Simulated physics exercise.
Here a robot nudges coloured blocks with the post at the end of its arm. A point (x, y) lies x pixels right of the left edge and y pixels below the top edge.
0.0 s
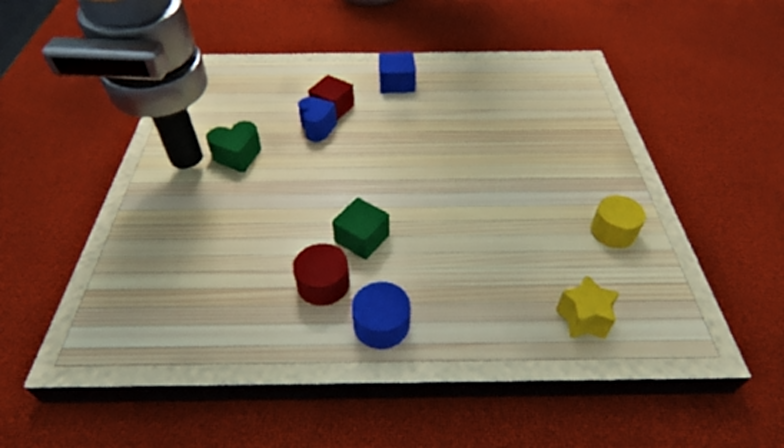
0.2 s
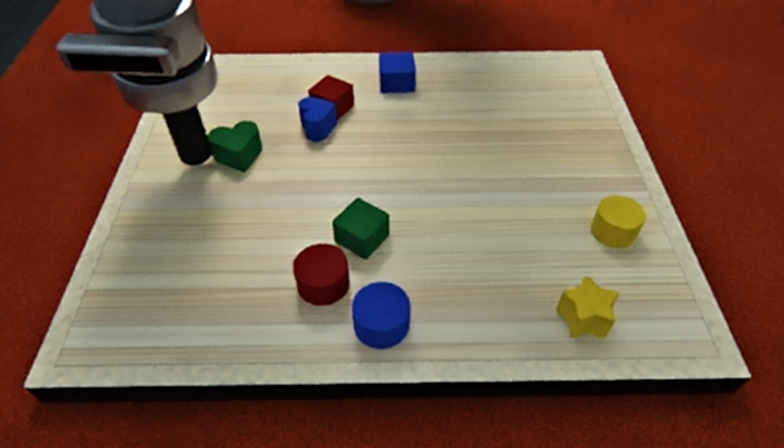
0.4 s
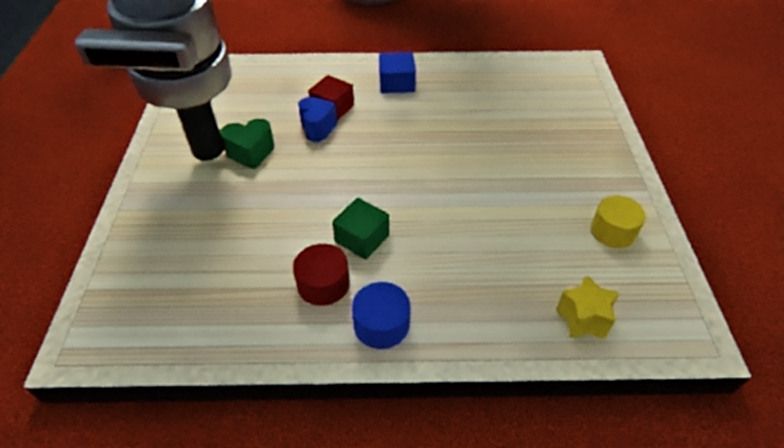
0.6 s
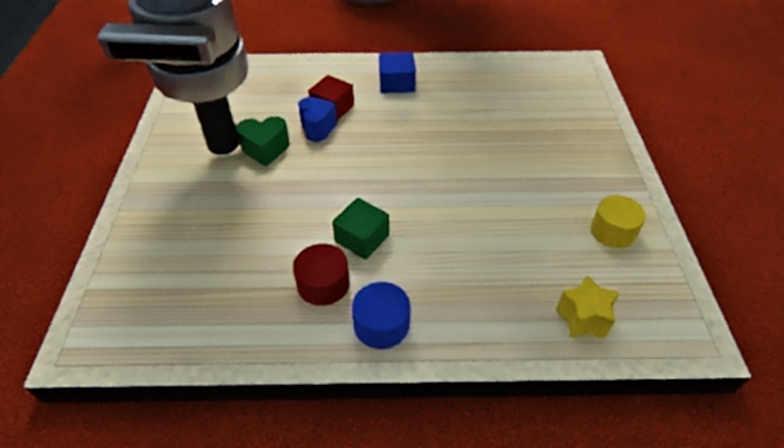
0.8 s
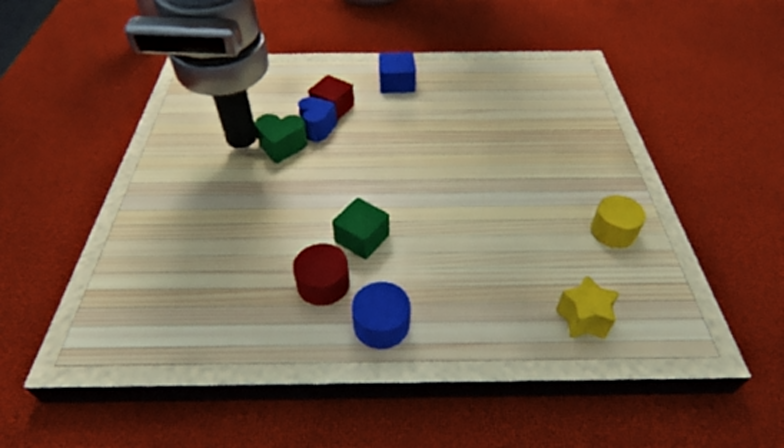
A robot arm with a dark post moved right across a wooden board scattered with coloured blocks, met the green heart, and pushed it right and slightly upward until it was beside the blue heart.
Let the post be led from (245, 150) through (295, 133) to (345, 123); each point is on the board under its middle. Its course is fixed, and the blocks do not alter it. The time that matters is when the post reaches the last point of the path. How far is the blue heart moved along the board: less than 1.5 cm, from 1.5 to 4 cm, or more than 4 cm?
Over 4 cm.
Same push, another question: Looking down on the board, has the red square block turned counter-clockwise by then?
Yes - that is the case.
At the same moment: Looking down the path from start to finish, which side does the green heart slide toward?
Facing from start to end, it shifts right.
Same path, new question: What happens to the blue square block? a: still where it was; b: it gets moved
a
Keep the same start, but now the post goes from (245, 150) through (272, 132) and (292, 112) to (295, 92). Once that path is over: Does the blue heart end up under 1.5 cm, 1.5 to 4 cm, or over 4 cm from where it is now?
By the end of the path, it will have gone between 1.5 and 4 cm.
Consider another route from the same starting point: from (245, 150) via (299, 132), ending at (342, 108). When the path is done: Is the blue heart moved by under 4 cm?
No - that is not the case.
What follows on the original path. One third of the way, post (276, 126); green heart (306, 124), turned 50° clockwise; blue heart (332, 109), turned 10° anticlockwise.
Two thirds of the way, post (310, 117); green heart (328, 125), turned 85° clockwise; blue heart (355, 107), turned 15° anticlockwise; red square block (334, 85), turned 20° anticlockwise.
At the end, post (344, 111); green heart (335, 126), turned 105° clockwise; blue heart (378, 108); red square block (339, 83), turned 40° anticlockwise; blue square block unmoved.
